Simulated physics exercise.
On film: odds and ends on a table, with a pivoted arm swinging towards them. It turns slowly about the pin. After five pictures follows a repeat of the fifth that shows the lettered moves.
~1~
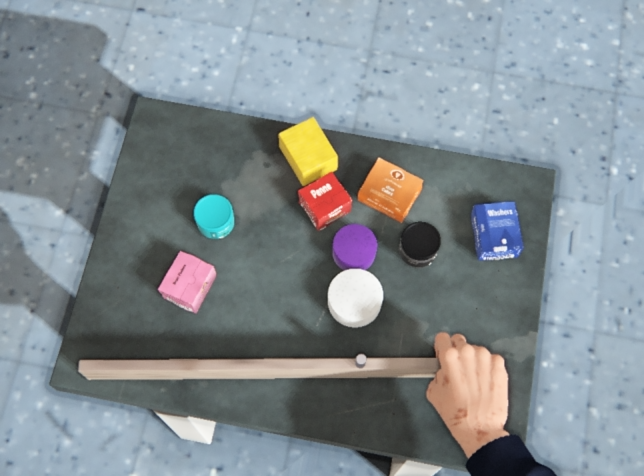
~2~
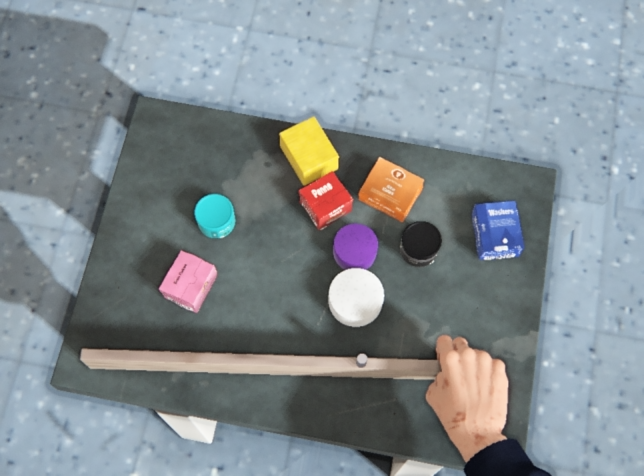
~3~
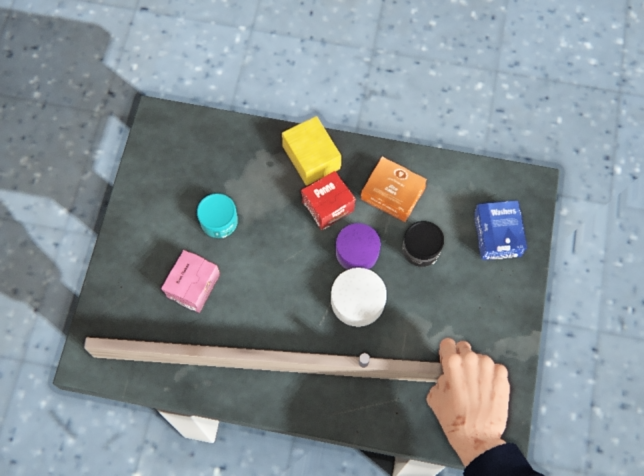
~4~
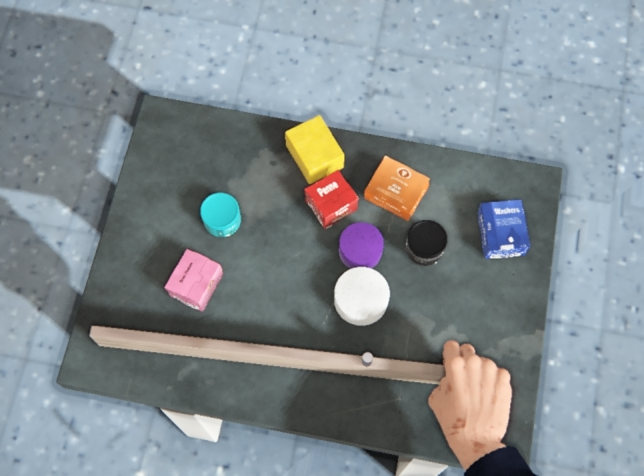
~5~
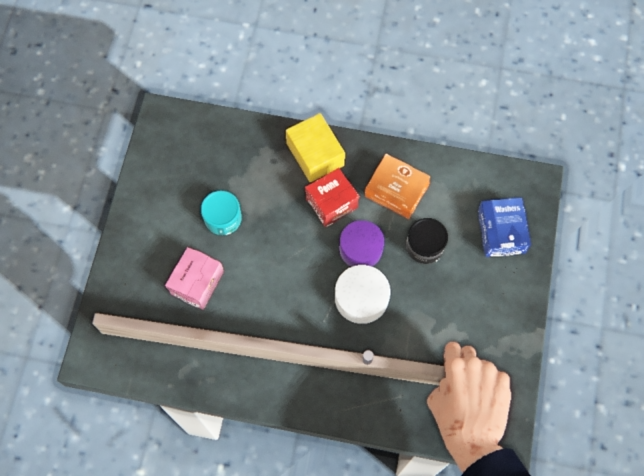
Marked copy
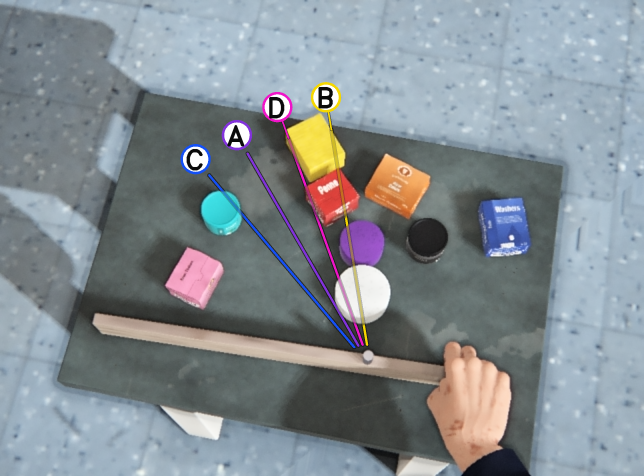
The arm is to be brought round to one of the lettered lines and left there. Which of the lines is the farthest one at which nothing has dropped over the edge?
D.
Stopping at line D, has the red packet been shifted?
By then, yes.
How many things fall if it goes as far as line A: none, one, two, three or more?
By then, none.
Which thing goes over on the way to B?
The yellow block goes over.
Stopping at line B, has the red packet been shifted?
Yes.
On the marked copy, A at (301, 246); B at (348, 232); C at (279, 258); D at (324, 237).
Taking D. A third of the way, arm (246, 286); turquoise jar (230, 203); pink packet (219, 243).
Two thirds of the way, arm (286, 247); turquoise jar (256, 170); pink packet (280, 199).
When it is over, arm (321, 231); yellow block (349, 129); turquoise jar (310, 141); nothing has fallen.
As for the rest, A is safe but short; B drops the yellow block; C is safe but short.
